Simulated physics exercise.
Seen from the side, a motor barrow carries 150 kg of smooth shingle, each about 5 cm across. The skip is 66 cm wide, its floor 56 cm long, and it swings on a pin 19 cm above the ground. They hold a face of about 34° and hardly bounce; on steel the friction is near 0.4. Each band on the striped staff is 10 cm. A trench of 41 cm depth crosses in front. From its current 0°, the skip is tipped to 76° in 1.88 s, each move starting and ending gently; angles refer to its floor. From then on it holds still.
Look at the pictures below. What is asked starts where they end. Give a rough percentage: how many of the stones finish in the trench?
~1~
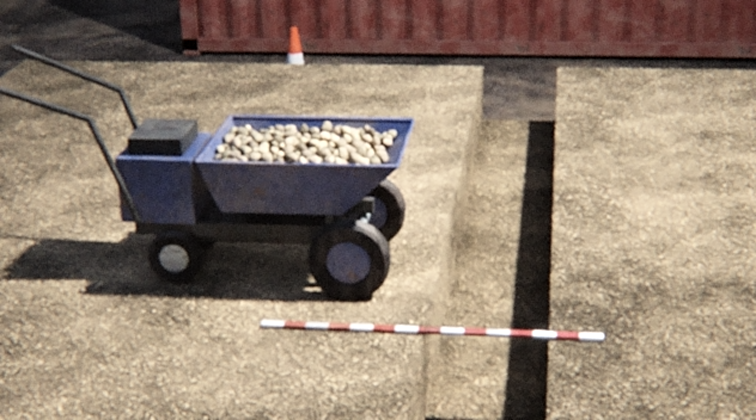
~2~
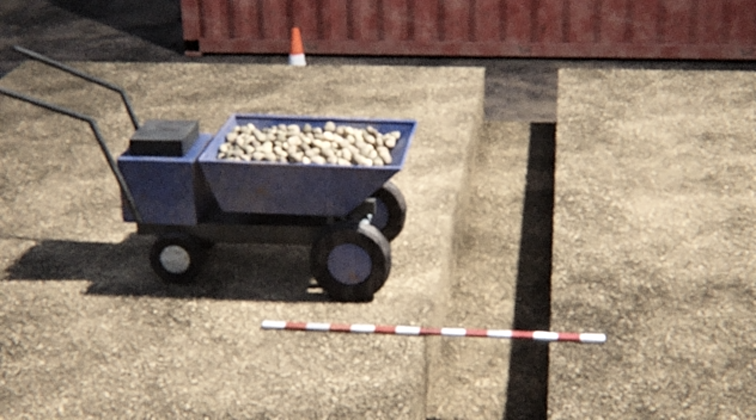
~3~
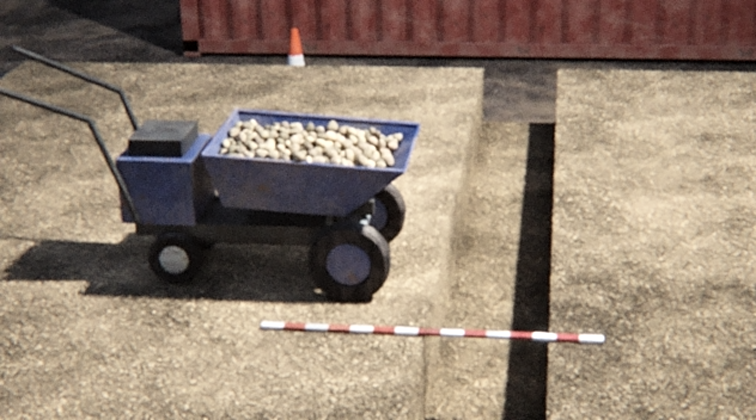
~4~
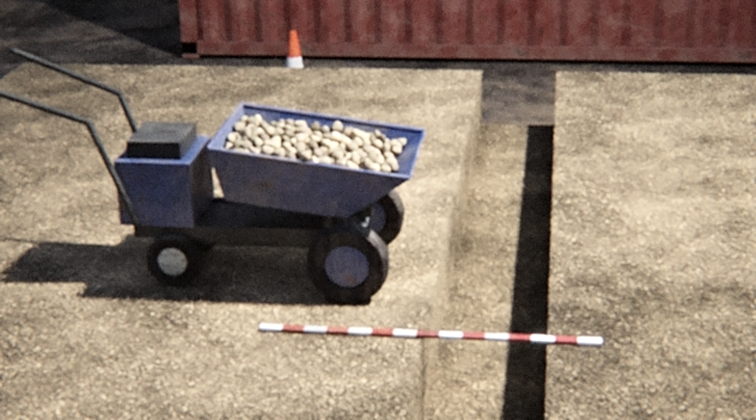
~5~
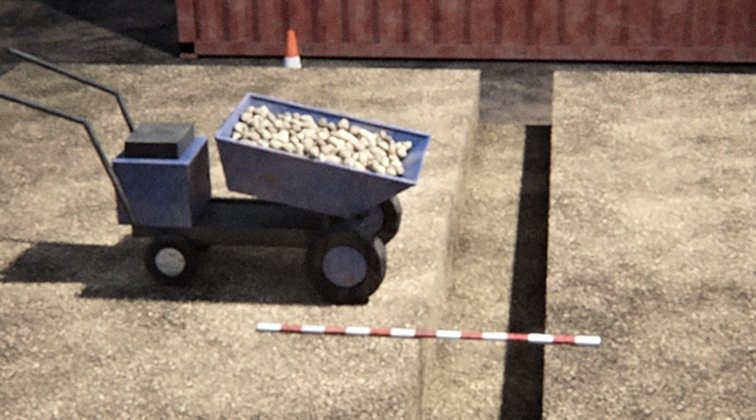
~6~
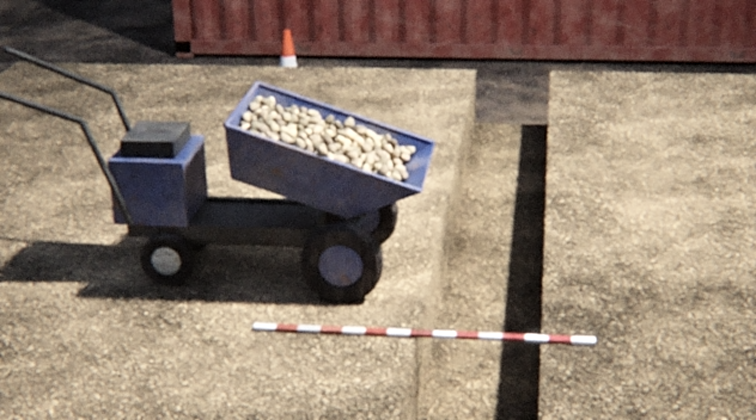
100 %.
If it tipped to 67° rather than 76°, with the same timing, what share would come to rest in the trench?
The trench would hold about 100% of it.
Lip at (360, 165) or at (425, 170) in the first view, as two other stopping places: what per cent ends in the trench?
About 100 per cent first, then about 80 per cent.
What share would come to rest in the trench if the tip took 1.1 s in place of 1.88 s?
My guess is near 100 percent.
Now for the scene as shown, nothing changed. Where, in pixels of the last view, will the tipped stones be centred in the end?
The middle should be near (501, 344).
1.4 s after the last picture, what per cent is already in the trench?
I'd put it near 95 per cent.
Then, 0.8 s after the last picture the floor is at 64°, 85 % in the skip, 15 % in the trench; the foremost stones are at (524, 323).
Then, 1.4 s after the last picture the floor is at 76°, 6 % in the skip, 93 % in the trench; the foremost stones are at (545, 310).
Then, 1.7 s after the last picture the floor is at 76°, 0 % in the skip, 100 % in the trench; the foremost stones are at (547, 319).
Then, 3.7 s after the last picture the floor is at 76°, 0 % in the skip, 100 % in the trench; the foremost stones are at (550, 295).
